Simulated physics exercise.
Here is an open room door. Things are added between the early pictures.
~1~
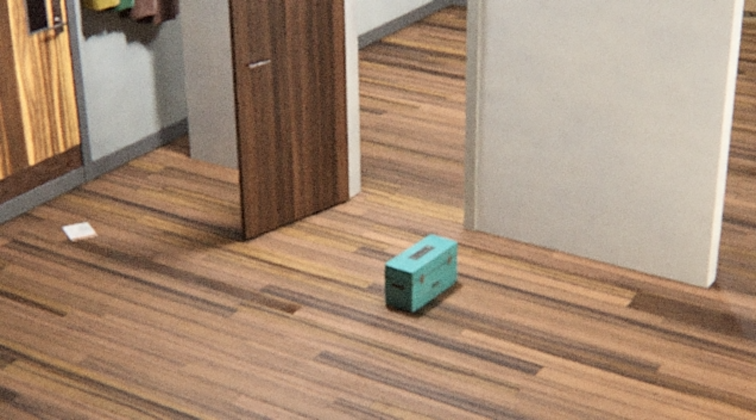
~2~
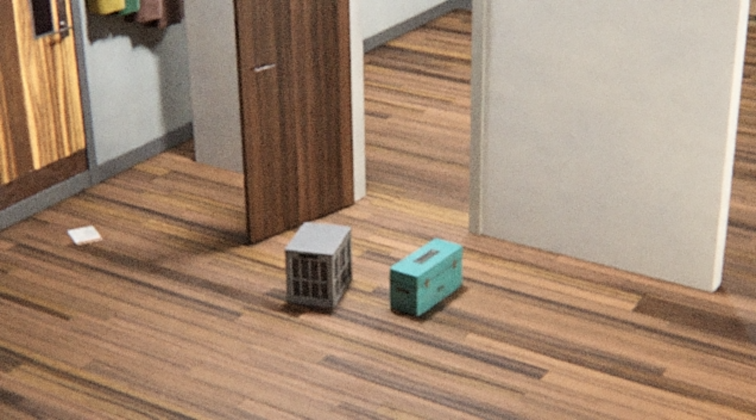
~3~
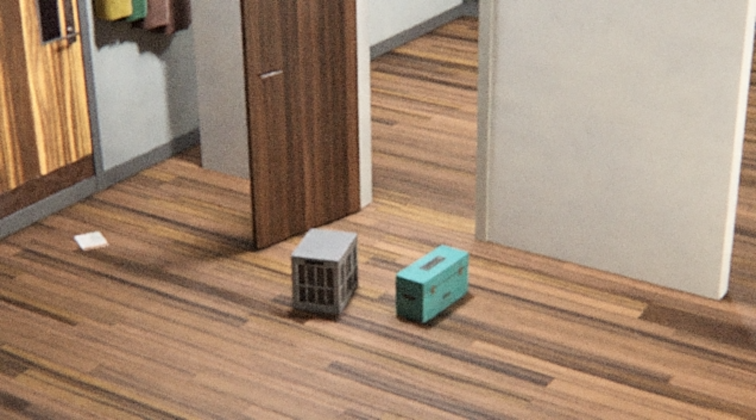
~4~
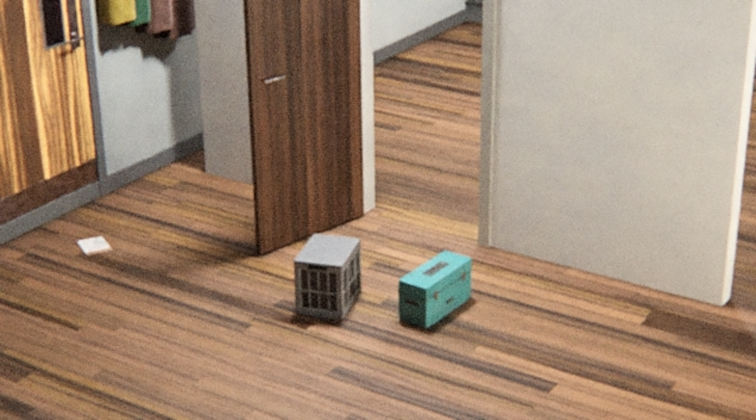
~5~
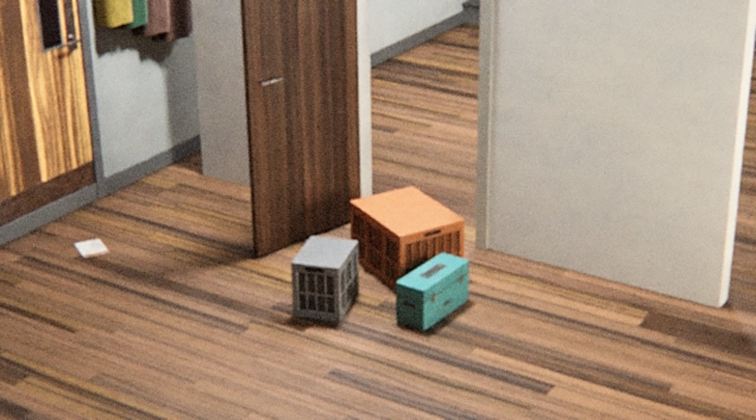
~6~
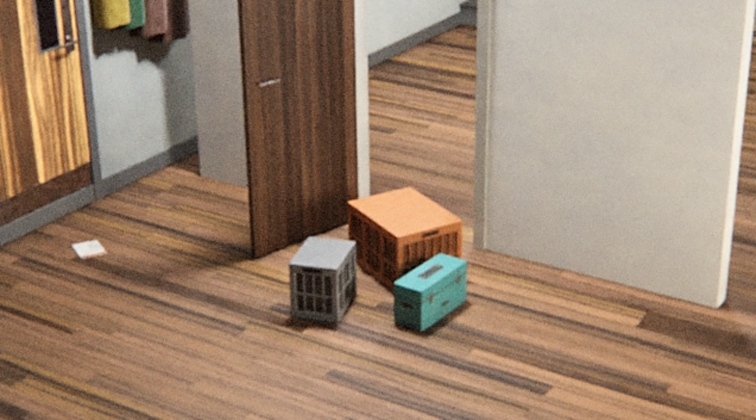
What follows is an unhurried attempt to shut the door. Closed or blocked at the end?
As it turns out, it is blocked.
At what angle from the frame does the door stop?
Some 60° open.
Then, 0.50 s after the last picture, open by 95°.
Then, 0.90 s after the last picture, open by 80°.
Then, 1.20 s after the last picture, open by 66°.
At rest, open by 62°; all 3 in place. Seen from the same camera at the end, orange chest near (406, 240).
